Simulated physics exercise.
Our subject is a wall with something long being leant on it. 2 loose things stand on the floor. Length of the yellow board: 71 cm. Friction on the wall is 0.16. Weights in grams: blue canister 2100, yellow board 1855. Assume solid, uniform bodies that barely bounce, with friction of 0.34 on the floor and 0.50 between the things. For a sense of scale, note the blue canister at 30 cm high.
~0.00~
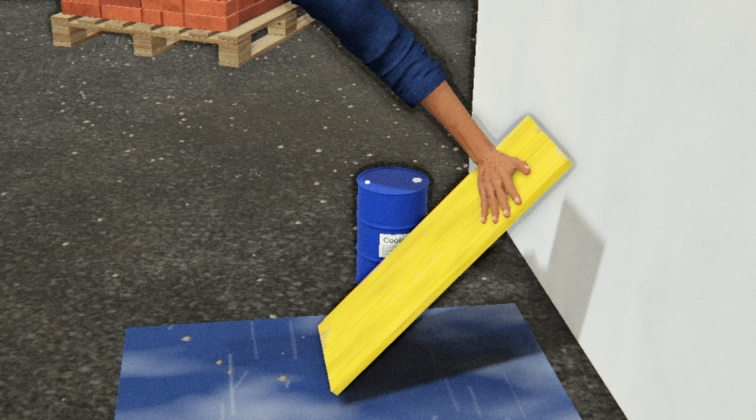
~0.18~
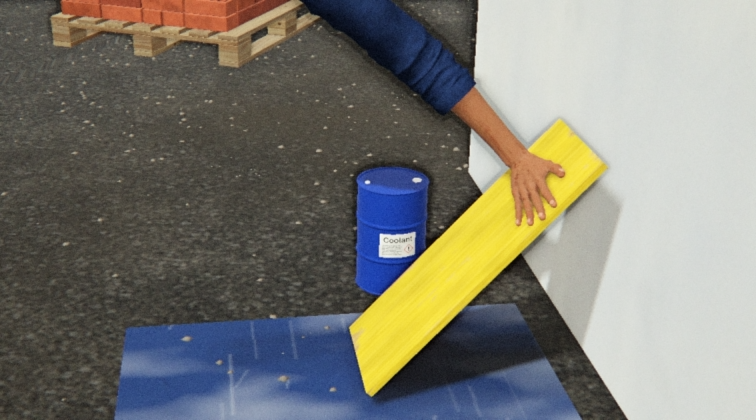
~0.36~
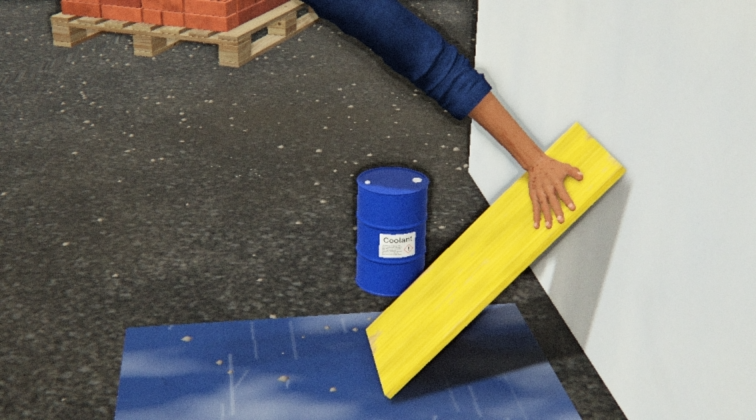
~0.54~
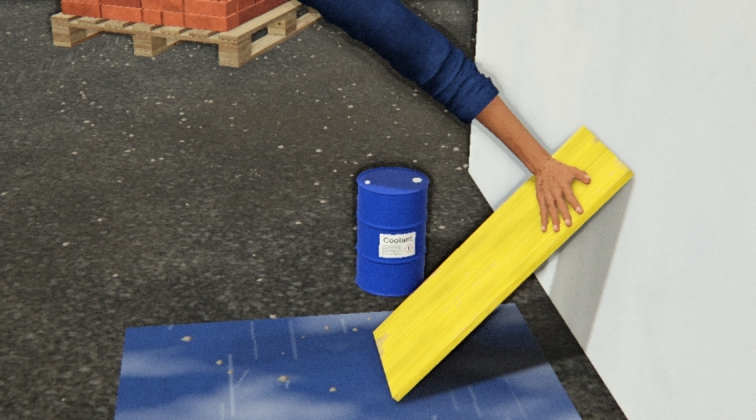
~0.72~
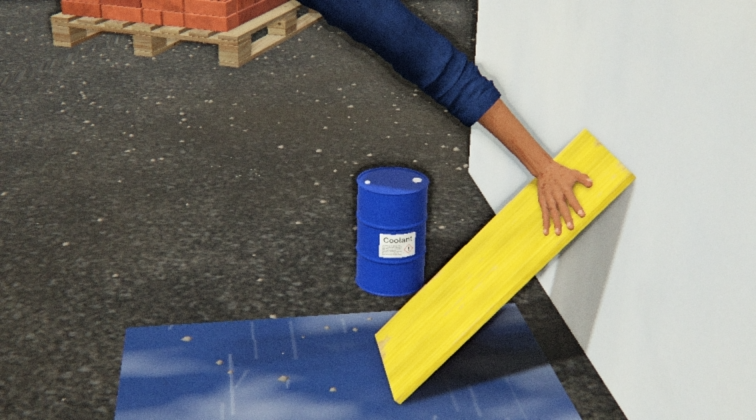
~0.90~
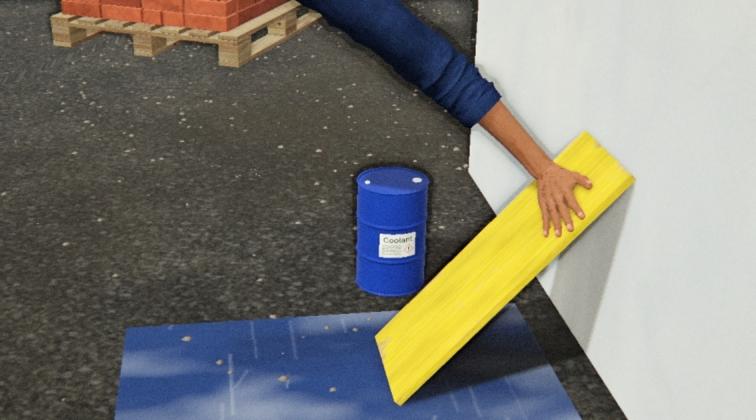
Yellow board held by a hand moving right above a blue mat and leaning against a white wall, beside a blue canister.
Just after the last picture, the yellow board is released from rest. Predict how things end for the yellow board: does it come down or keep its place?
It comes down.
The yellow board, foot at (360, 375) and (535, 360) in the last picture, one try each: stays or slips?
Lab note - first case: Foot skids out; second case: Foot grips.
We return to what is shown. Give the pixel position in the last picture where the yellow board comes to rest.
End position, around (437, 365).
By 1.40 s, yellow board sunk by 24° near (457, 313).
By 1.50 s, yellow board sunk by 46° near (438, 362).
When it is over (2.2 s), lying over on the floor, yellow board; blue canister within 10 cm of the start. End places, in pixels of the last picture, yellow board near (437, 365). The board slides down.
